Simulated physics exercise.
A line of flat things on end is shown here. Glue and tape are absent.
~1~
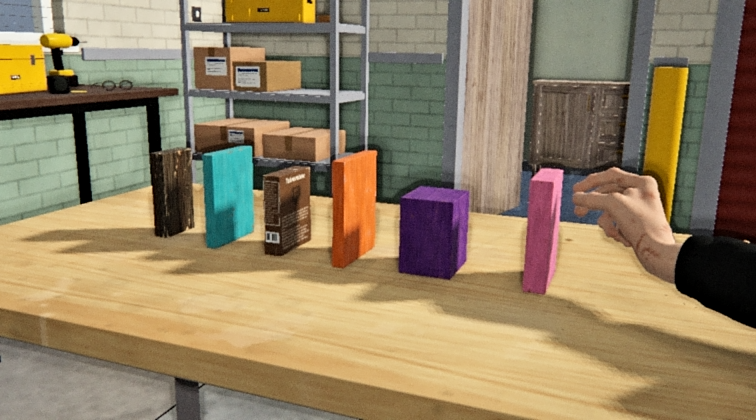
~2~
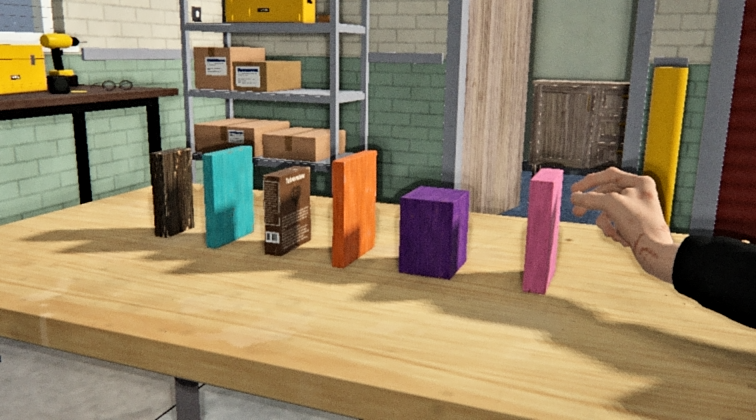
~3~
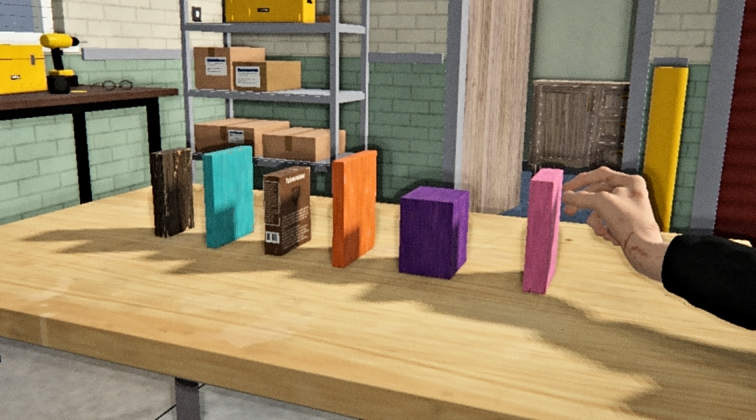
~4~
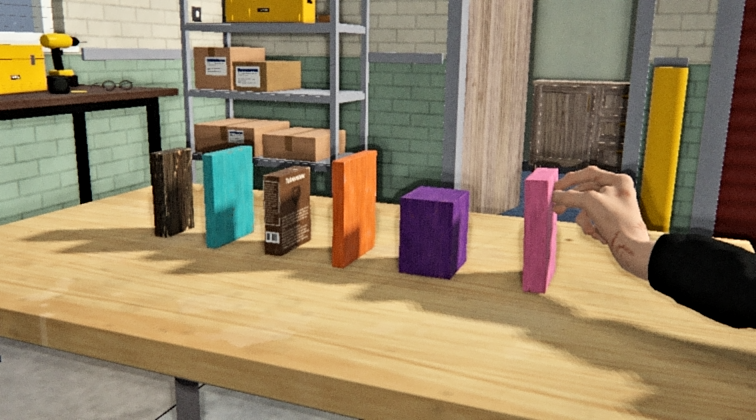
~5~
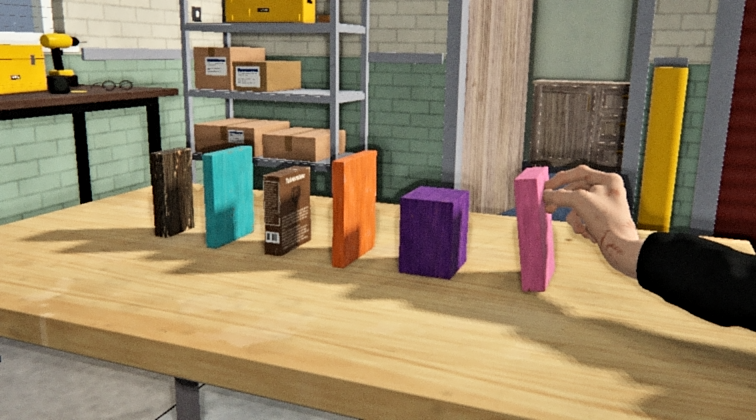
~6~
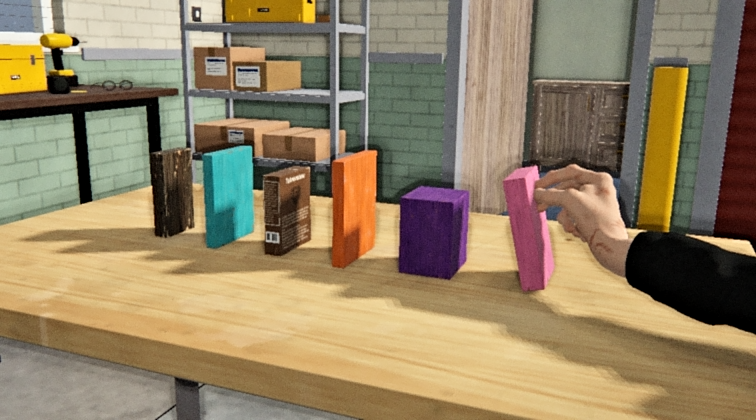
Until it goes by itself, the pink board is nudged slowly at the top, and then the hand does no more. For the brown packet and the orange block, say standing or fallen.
Brown packet: Standing; orange block: Standing.
Then, 0.10 s later than the last frame, pink board 22° over.
Then, 0.20 s later than the last frame, pink board 40° over.
Then, 0.70 s later than the last frame, pink board 42° over.
When it is over, all 4 as before. End places, in pixels of the last picture, brown packet near (288, 210), orange block near (355, 207).
